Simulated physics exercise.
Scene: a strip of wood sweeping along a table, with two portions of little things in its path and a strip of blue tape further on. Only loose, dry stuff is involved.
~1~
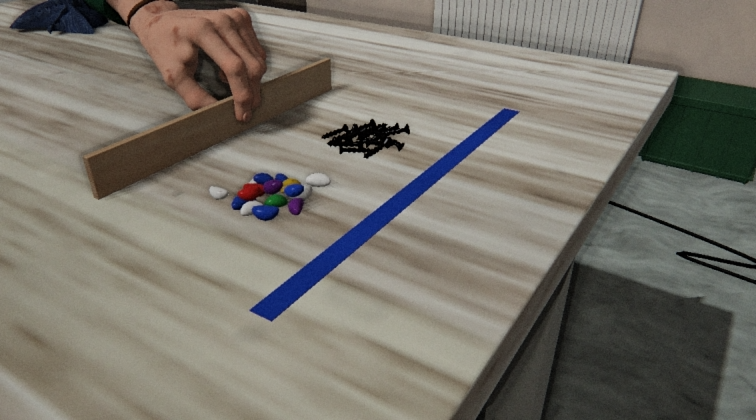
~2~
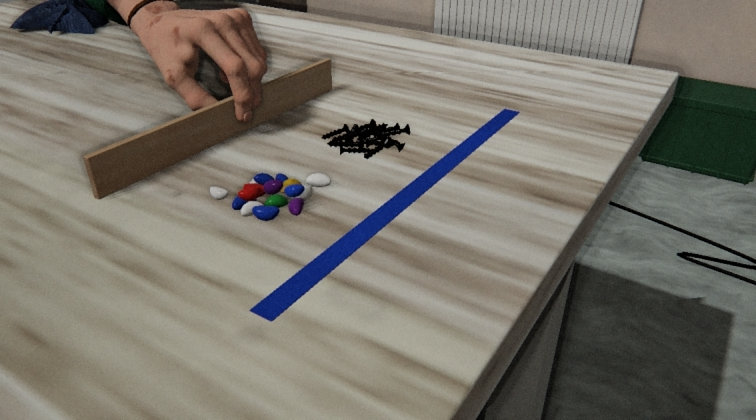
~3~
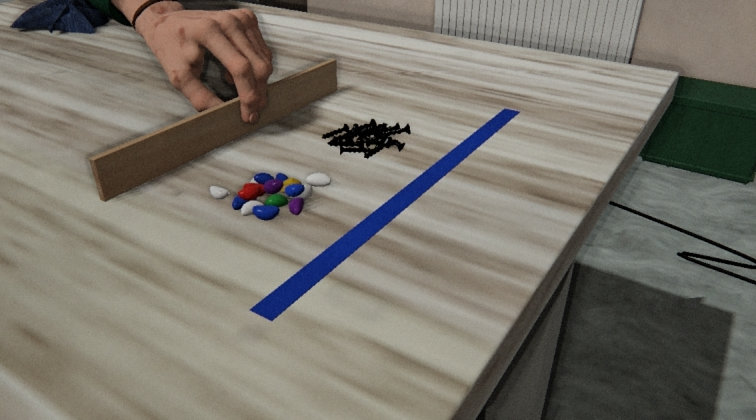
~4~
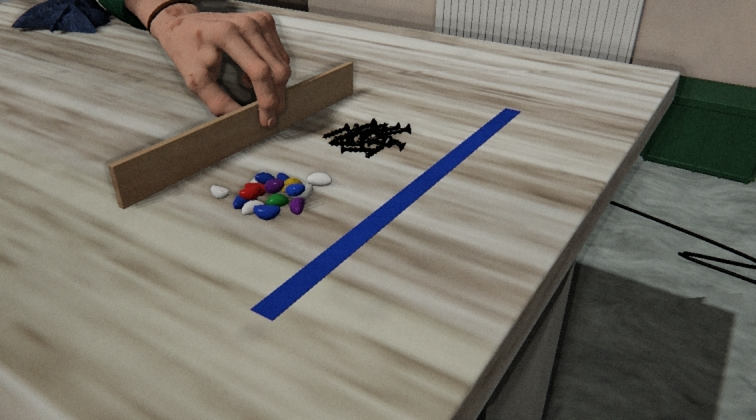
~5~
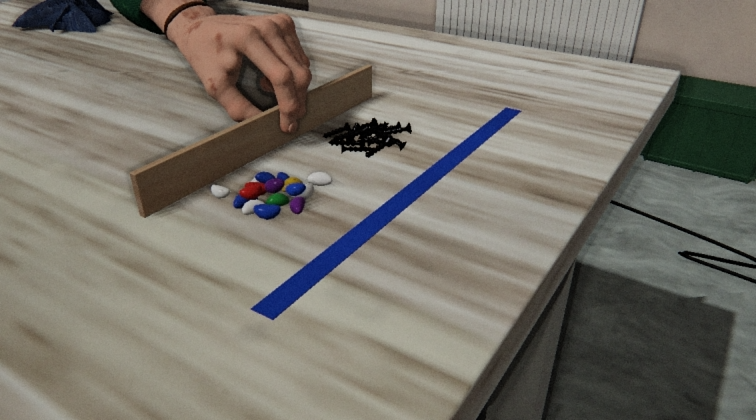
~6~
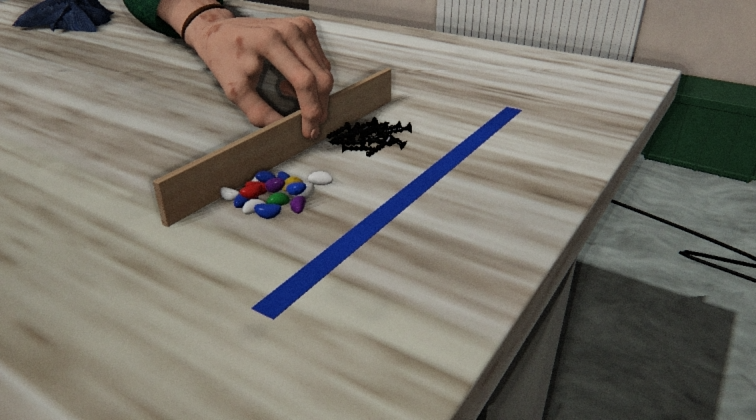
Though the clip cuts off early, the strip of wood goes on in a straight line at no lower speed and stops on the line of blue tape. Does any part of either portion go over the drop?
Front portion: No, none goes over. Back portion: No, none goes over.
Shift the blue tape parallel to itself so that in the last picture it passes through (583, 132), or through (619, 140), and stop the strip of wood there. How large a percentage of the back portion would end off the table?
Lab note - share off: About 10% and about 100%.
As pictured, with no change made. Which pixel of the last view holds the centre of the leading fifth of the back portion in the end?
Centre at approx. (503, 174) px.
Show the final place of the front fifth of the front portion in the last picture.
About (423, 247).
Then, 0.35 s on from there, strip of wood still moving, near (364, 131); front portion all on the table, its front near (358, 220); back portion all on the table, its front near (437, 149).
Then, 0.72 s on from there, strip of wood stopped at the blue tape; front portion all on the table, its front near (425, 248); back portion all on the table, its front near (506, 177).
Then, 1.00 s on from there, strip of wood stopped at the blue tape; front portion all on the table, its front near (425, 248); back portion all on the table, its front near (510, 181).
In the end, strip of wood stopped at the blue tape; front portion all on the table, its front near (425, 248); back portion all on the table, its front near (510, 181).
